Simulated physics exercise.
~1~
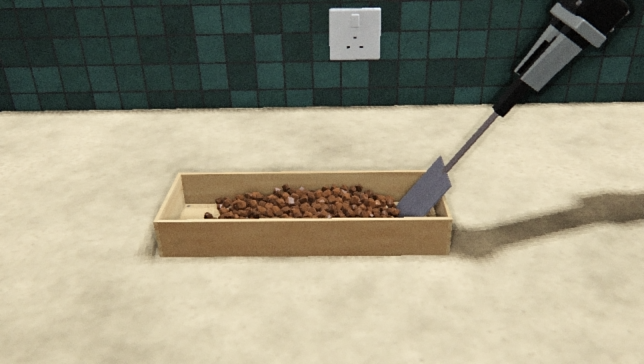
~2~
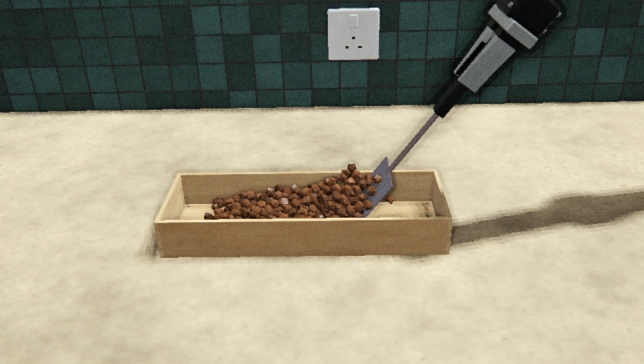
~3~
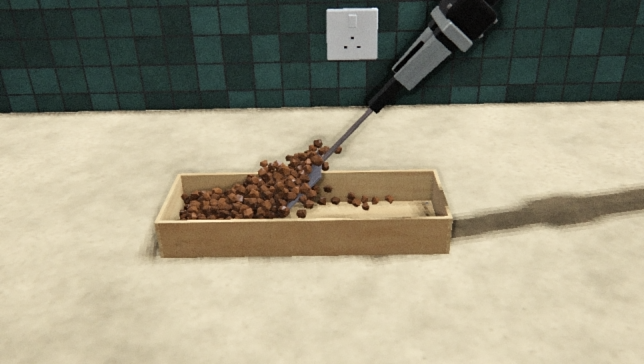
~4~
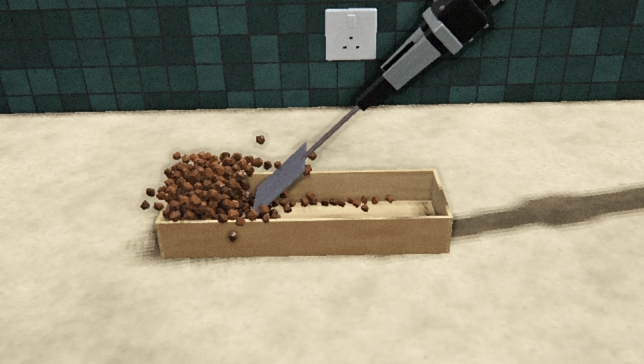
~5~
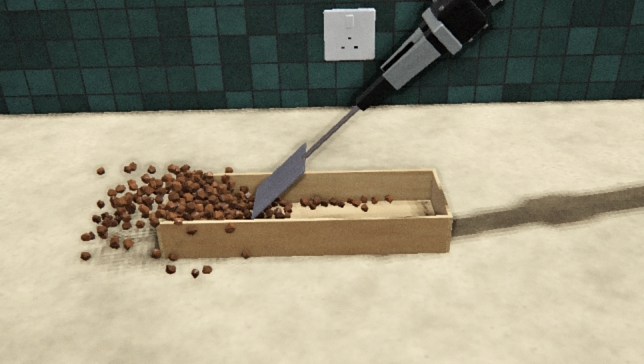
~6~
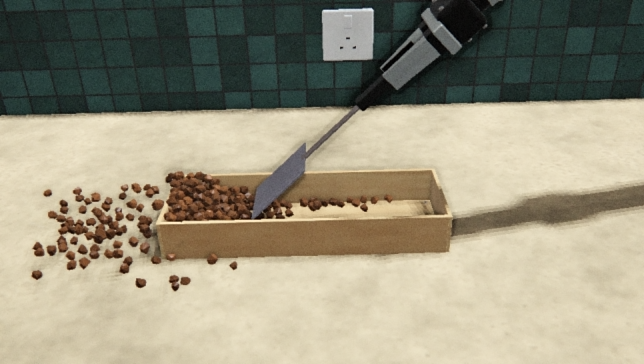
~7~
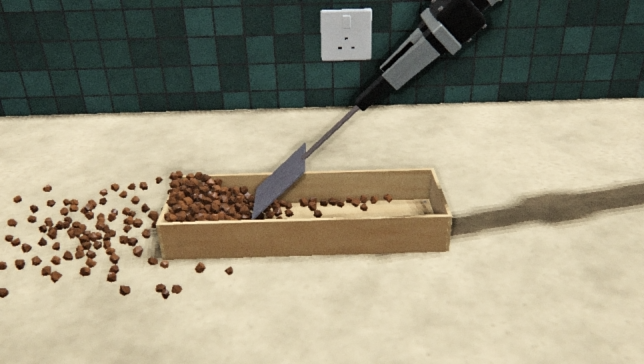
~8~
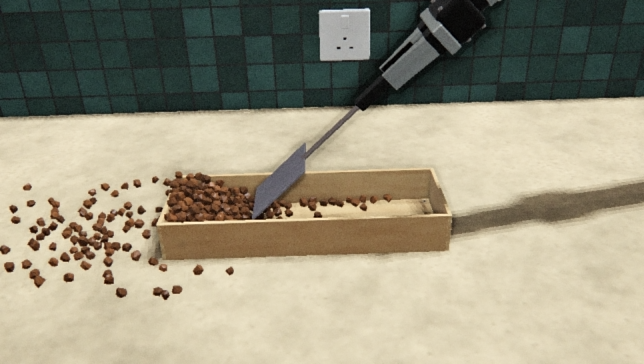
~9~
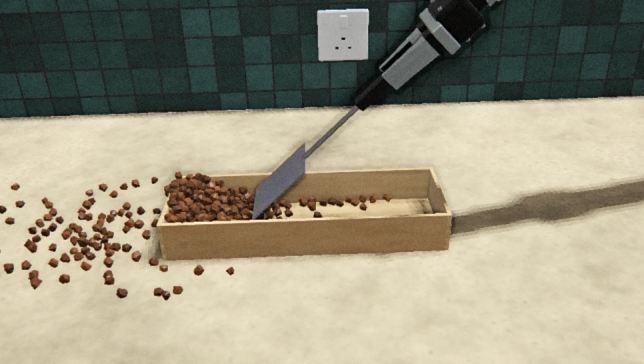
A spatula held by a dark robotic arm dips into the right end of a shallow, light brown rectangular tray filled with small reddish-brown pellets on a pale countertop. It sweeps left, pushing the pellets into a steep heap that rises above the rim. As the blade stops left of the tray's middle, the heap surges over the left end and pellets tumble out. They scatter across the counter and settle, while the spatula stays still. At the end, most pellets remain packed left of the blade, a thin trail lies behind it, and many rest outside.
